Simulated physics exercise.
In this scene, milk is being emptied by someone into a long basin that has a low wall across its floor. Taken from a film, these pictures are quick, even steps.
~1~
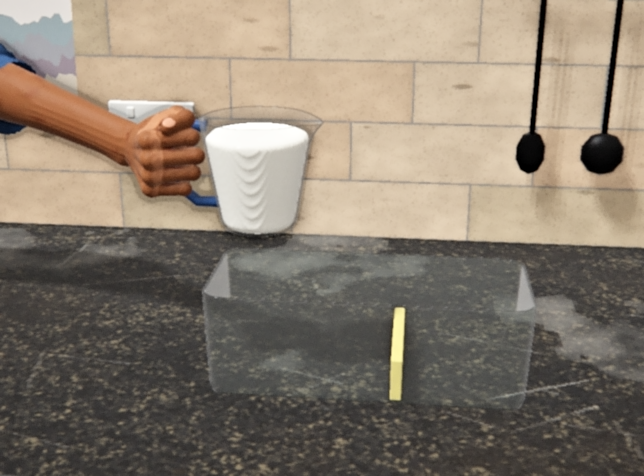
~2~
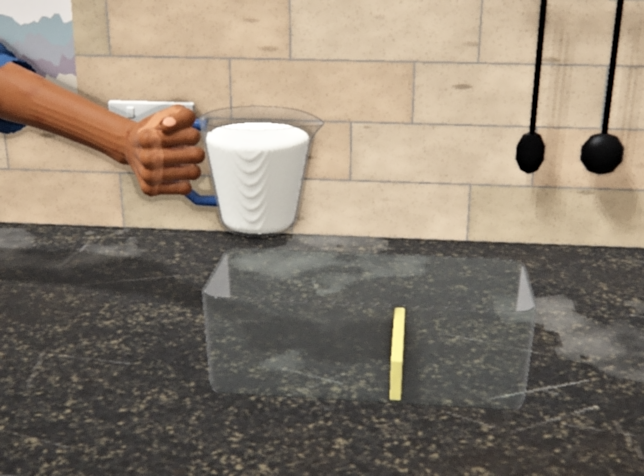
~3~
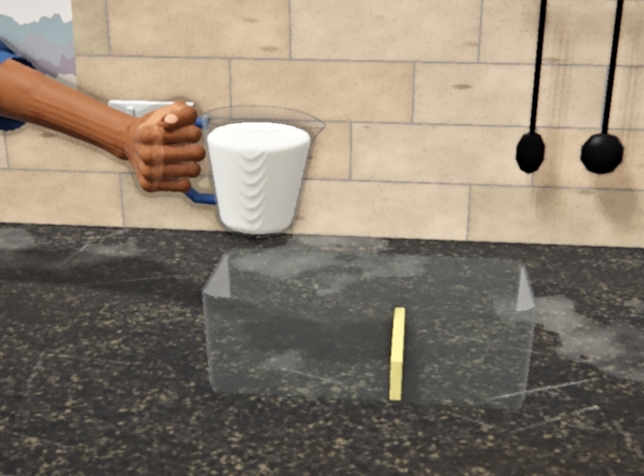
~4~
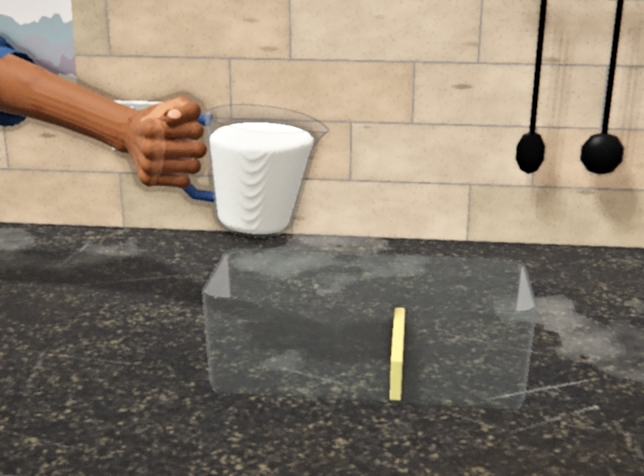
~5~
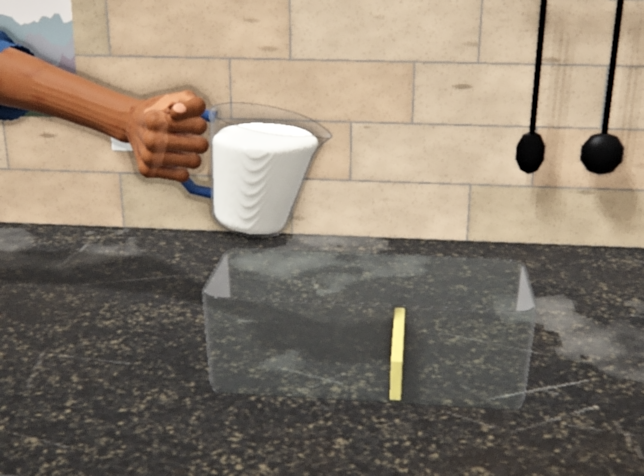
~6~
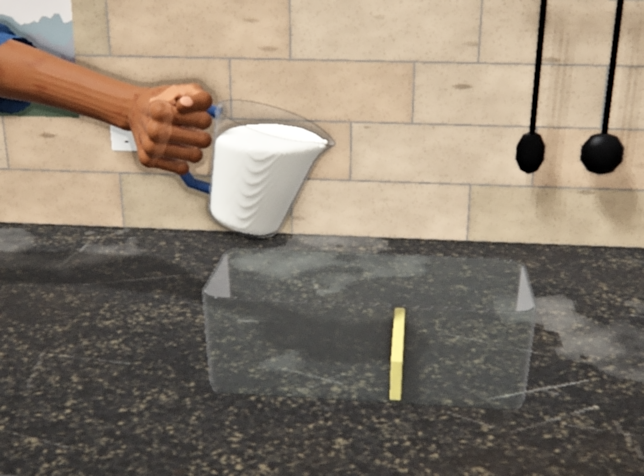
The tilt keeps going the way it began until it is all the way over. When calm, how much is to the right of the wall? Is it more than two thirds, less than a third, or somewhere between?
Lowest of three bands.
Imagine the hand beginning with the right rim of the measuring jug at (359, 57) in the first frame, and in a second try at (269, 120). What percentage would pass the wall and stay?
About 85 per cent, then about 5 per cent.
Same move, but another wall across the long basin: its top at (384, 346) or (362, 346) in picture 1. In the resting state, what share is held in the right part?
The first placement leaves close to 45 per cent, the second close to 70 per cent.
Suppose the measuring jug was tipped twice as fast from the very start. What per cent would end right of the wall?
Roughly 10 in a hundred.
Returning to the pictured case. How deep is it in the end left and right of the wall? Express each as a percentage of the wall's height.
On the left it is 40 per cent, on the right 20.
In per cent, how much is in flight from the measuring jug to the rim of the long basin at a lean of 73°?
Near 20 in a hundred.
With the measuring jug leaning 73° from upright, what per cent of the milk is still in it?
Around 65 in a hundred has not poured out yet.
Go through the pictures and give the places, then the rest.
In the first picture, it leans 0°; its right rim is at (323, 121); the milk meets the walls at (209, 132) and (309, 135); the long basin's rim runs from (215, 272) to (529, 286); the wall's top is at (398, 334).
In the second picture, it leans 1°; its right rim is at (324, 122); the milk meets the walls at (209, 132) and (310, 136).
In the third picture, it leans 3°; its right rim is at (326, 125); the milk meets the walls at (211, 131) and (311, 137).
In the fourth picture, it leans 6°; its right rim is at (329, 129); the milk meets the walls at (213, 131) and (314, 138).
In the fifth picture, it leans 11°; its right rim is at (332, 135); the milk meets the walls at (216, 132) and (320, 138).
In the sixth picture, it leans 17°; its right rim is at (336, 143); the milk meets the walls at (220, 135) and (327, 141).
A moment on, the measuring jug is tipped part way and 67 per cent is still to pour, 8 is left of the wall and 6 right of it.
Next, the measuring jug is tipped right over and 14 per cent is still to pour, 57 is left of the wall and 18 right of it.
Then the measuring jug is tipped right over and 0 per cent is still to pour, 79 is left of the wall and 19 right of it.
Later the measuring jug is tipped right over and 0 per cent is still to pour, 79 is left of the wall and 20 right of it.
At rest 79 per cent lies left of the wall, 20 right of it and 2 outside.
